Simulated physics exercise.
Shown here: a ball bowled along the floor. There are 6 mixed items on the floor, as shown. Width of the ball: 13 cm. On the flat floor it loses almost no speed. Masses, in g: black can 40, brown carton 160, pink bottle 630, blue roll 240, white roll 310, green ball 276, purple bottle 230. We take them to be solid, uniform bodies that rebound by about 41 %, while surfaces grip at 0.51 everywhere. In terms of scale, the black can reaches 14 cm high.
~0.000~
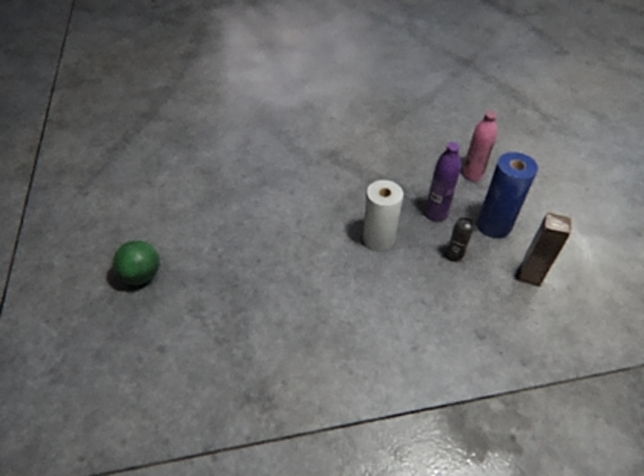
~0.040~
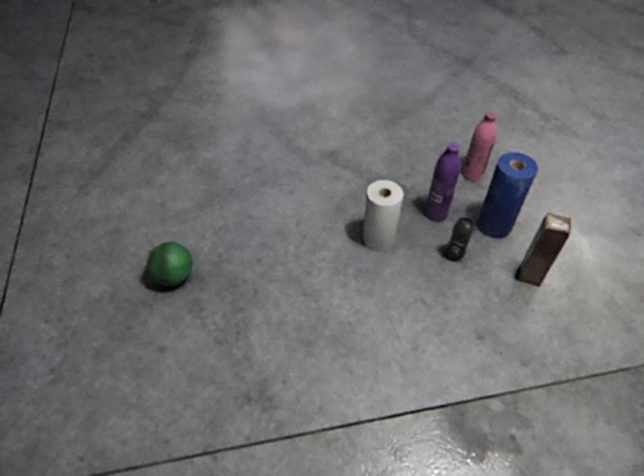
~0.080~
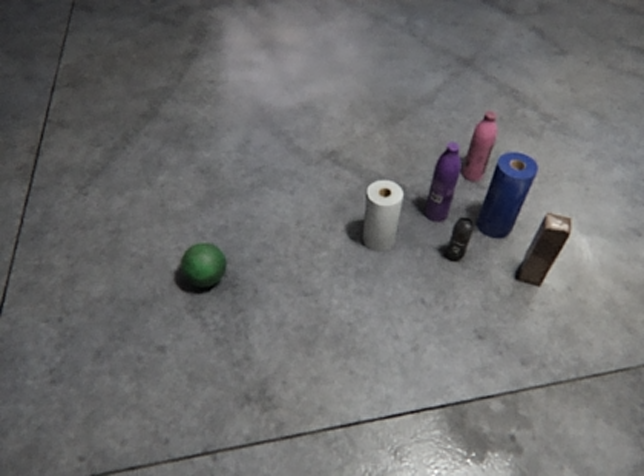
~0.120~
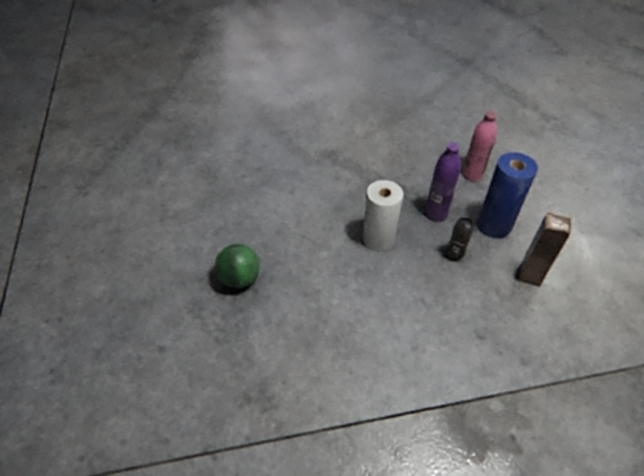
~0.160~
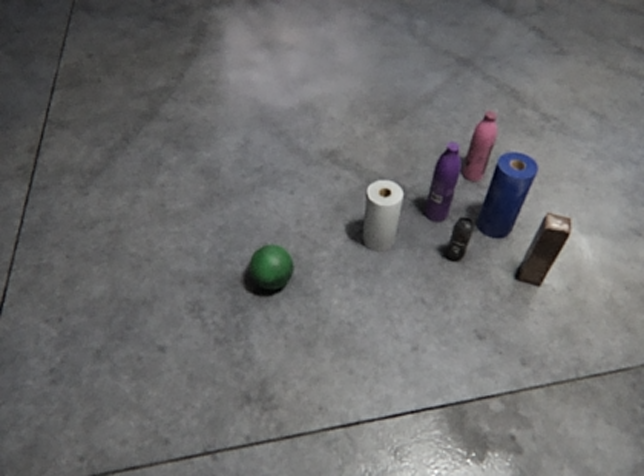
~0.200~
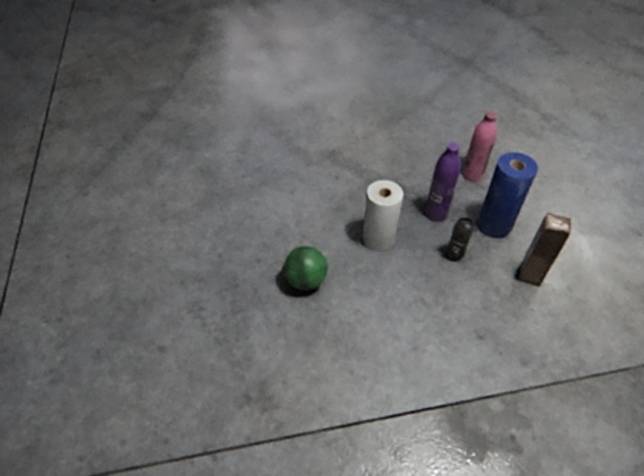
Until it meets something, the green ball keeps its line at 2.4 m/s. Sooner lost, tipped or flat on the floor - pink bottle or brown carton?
It is the latter of the two.
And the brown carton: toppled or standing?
Here's what happens: The brown carton comes down.
By 0.50 s, 113 cm rolled; green ball near (539, 281); brown carton tilted 16° near (573, 241).
By 0.80 s, 149 cm rolled; brown carton on its side.
By 1.30 s, 209 cm rolled; brown carton on its side.
When it is over (1.6 s), lying over on the floor, brown carton; the other 5 within 8 cm of the start. End places, in pixels of the last picture, pink bottle near (481, 146). Pink bottle was never lost; brown carton went at 0.68 s.
